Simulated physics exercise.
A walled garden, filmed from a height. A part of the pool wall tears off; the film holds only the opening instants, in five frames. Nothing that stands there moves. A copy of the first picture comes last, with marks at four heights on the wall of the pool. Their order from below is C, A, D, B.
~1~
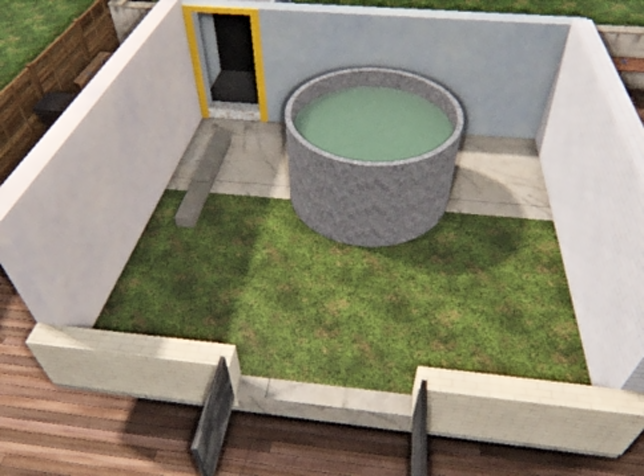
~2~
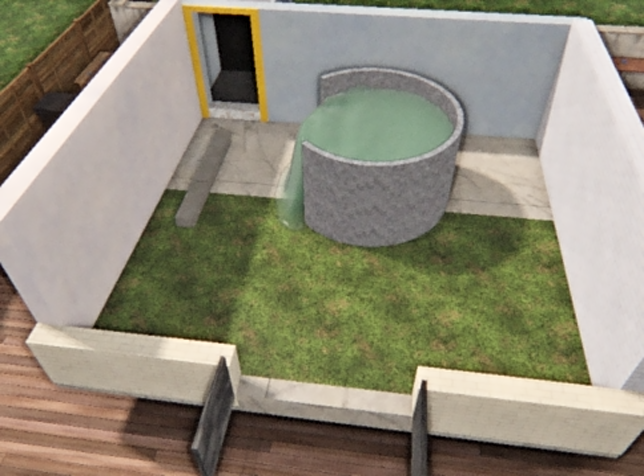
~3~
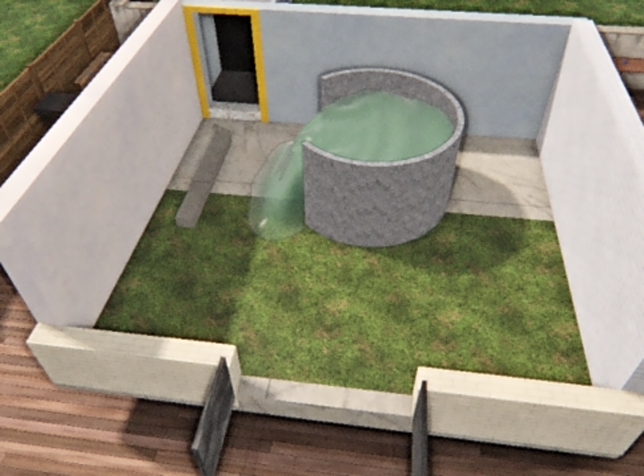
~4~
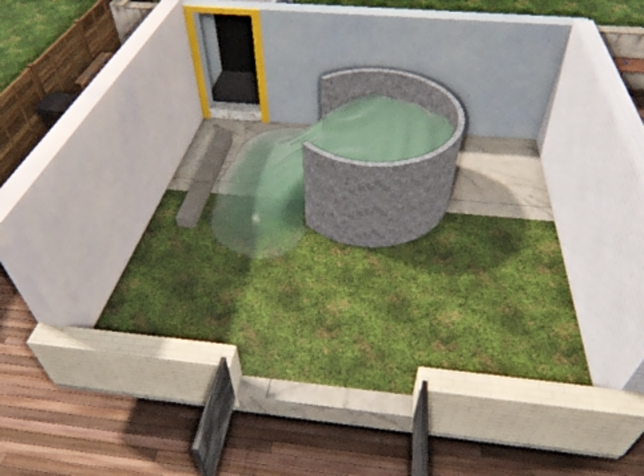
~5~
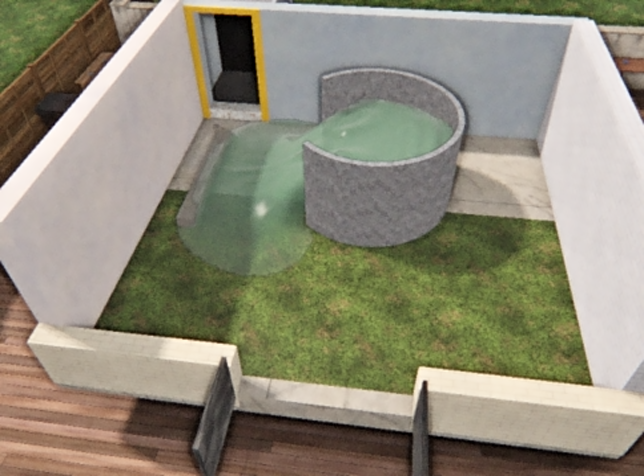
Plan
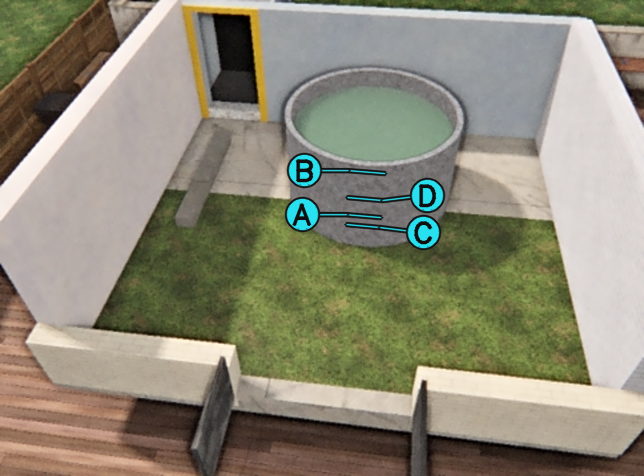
A round stone pool opens on its left side and green water pours onto the ground.
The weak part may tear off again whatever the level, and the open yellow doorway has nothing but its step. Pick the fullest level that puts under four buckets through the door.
C will do.
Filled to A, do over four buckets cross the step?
Yes, it does.
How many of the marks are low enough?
One.
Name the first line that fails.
Here it is line A.
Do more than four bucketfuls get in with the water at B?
Yes, that goes wrong.
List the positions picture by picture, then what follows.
Water in the pool at rest, its middle at (373, 126); foot of the yellow doorway at (235, 119); open gate at (325, 353), in the first frame.
Front seen at (302, 223), 2 % of the ground wet, in the second frame.
Front seen at (273, 235), 6 % of the ground wet, in the third frame.
Front seen at (254, 254), 13 % of the ground wet, in the fourth frame.
Front seen at (196, 248), 20 % of the ground wet, in the fifth frame.
On the marked copy, A at (363, 216); B at (366, 172); C at (363, 226); D at (365, 199); from the bottom up C, A, D, B.
For line A, about 10 bucketfuls get in.
For line B, dozens of bucketfuls pour in.
For line C, a bucket or two gets in.
For line D, dozens of bucketfuls pour in.
